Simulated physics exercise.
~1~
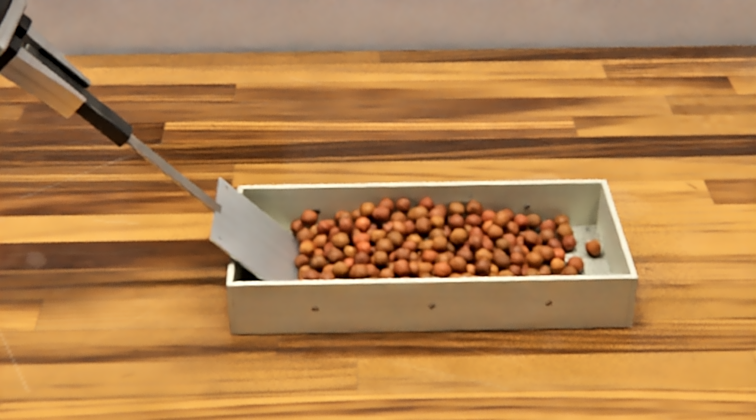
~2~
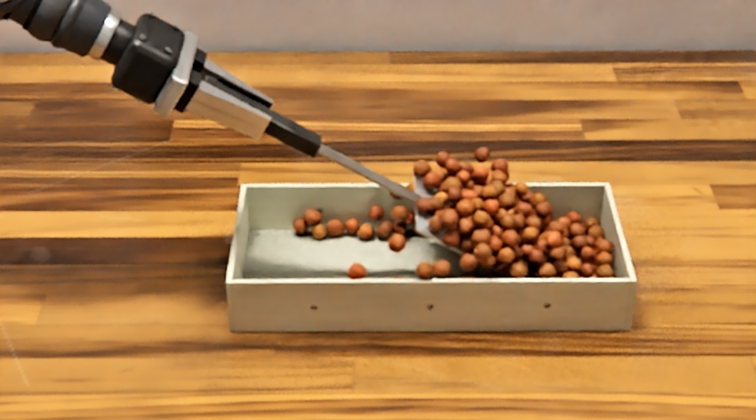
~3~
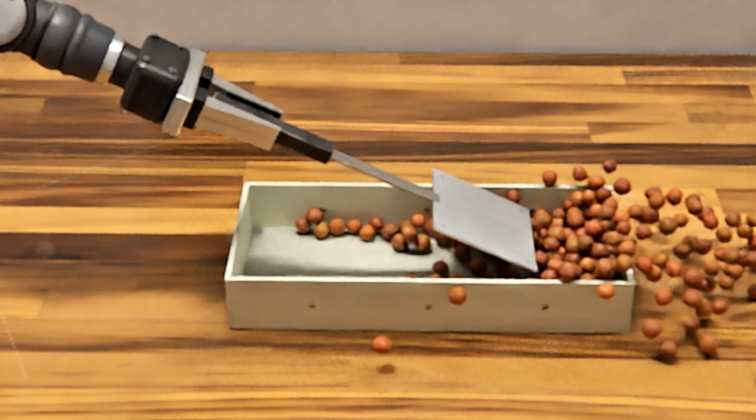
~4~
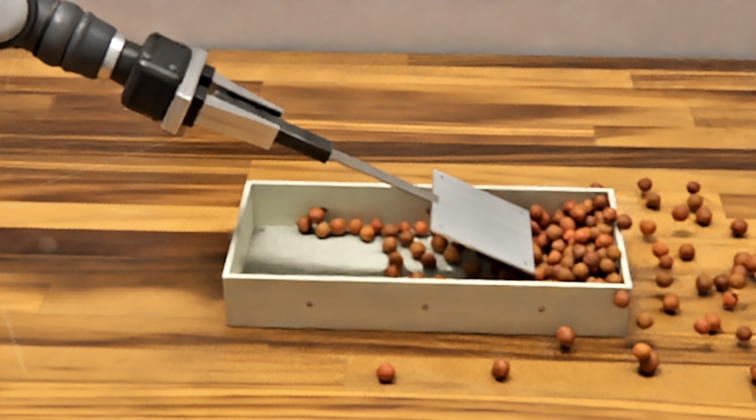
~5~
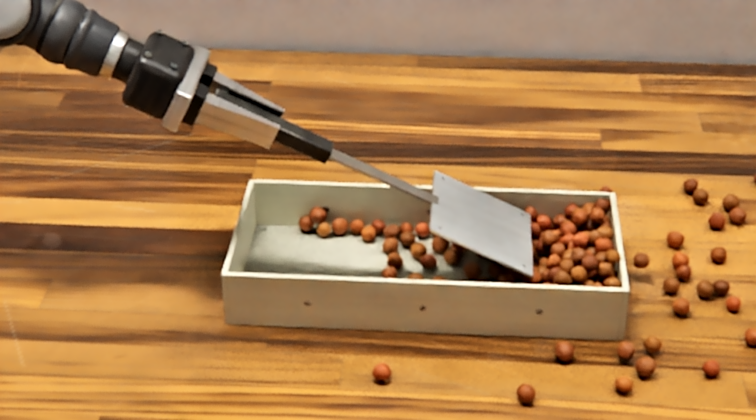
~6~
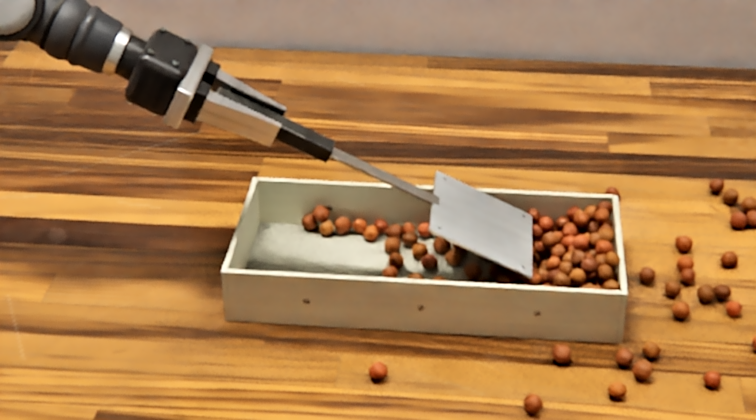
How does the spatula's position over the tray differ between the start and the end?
At the start the spatula is at the left end of the tray, and by the end it rests towards the right side, beside the remaining heap of nuts.
Robot arm sweeping a spatula rightward through a tray of hazelnuts, heaping them up and spilling many onto the wooden table.
